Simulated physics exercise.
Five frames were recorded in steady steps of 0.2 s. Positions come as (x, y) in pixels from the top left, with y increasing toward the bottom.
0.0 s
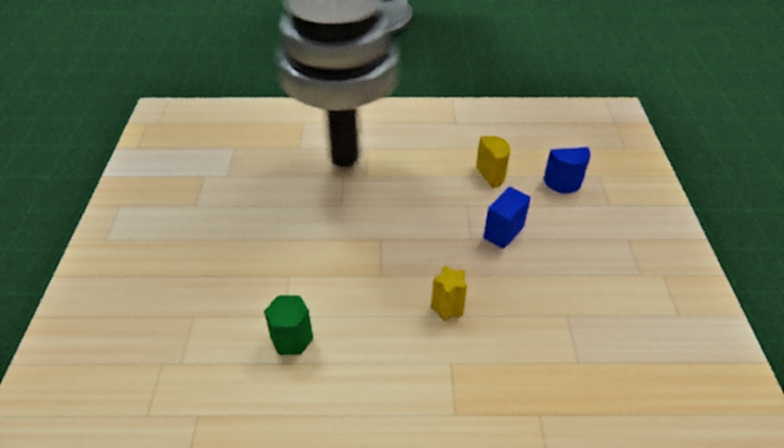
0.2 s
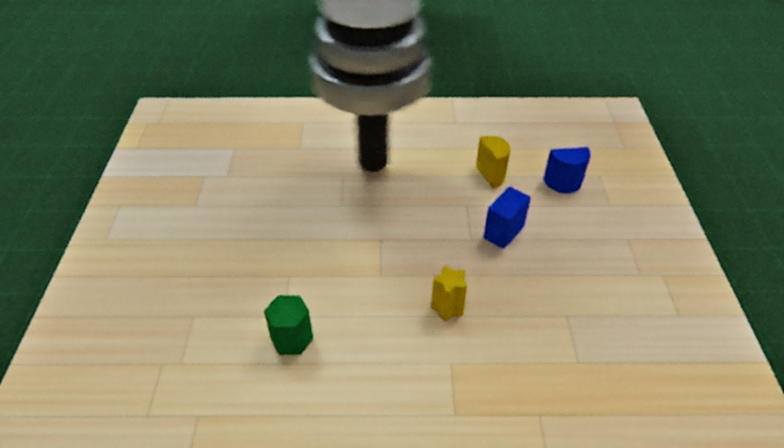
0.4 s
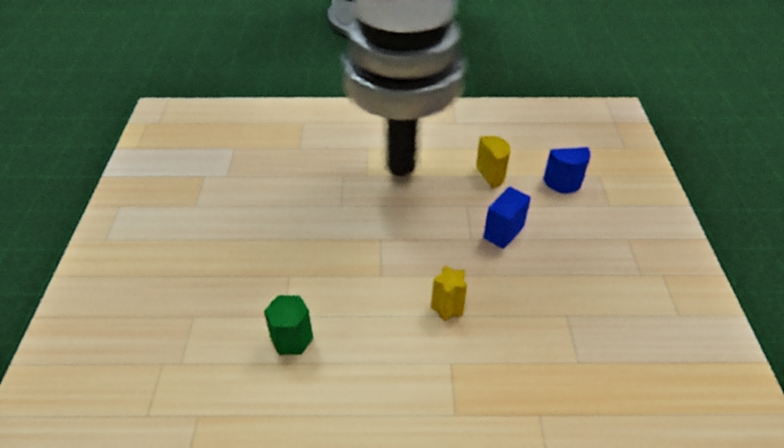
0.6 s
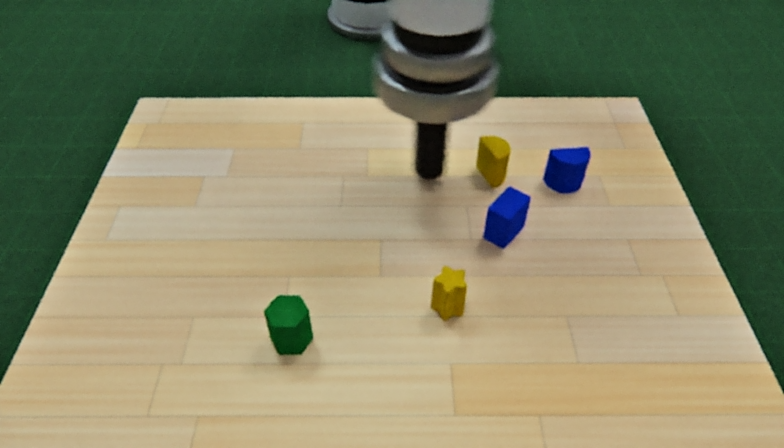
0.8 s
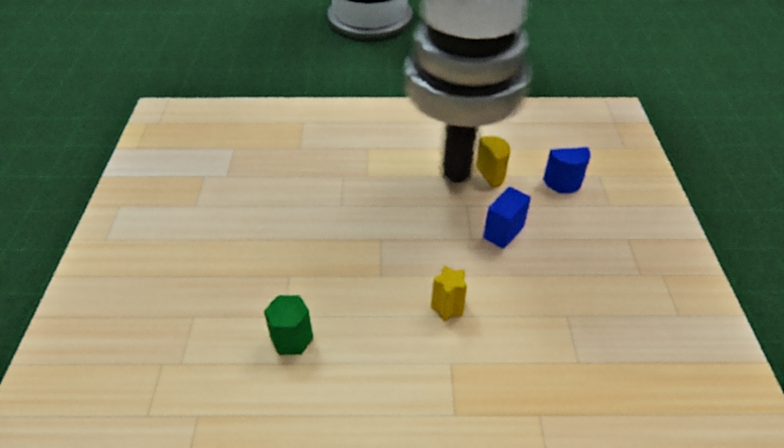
A robot arm's black bar glides right across the wooden board toward the still, coloured blocks.
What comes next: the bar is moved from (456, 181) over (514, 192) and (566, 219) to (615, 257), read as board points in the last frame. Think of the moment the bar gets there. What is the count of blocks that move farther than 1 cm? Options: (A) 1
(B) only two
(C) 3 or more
A
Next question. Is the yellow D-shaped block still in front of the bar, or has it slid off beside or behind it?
It lies beside or behind the bar.
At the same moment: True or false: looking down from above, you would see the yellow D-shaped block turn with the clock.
Answer: False.
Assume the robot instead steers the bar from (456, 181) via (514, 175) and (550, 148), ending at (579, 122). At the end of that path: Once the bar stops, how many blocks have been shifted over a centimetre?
Answer: One block.
On the path given first. One third of the way, bar at (516, 183); yellow D-shaped block at (513, 143), turned 50° anticlockwise.
Two thirds of the way, bar at (569, 210); yellow D-shaped block at (513, 143), turned 50° anticlockwise.
At the end, bar at (619, 248); yellow D-shaped block at (513, 143), turned 50° anticlockwise; blue D-shaped block not moved.
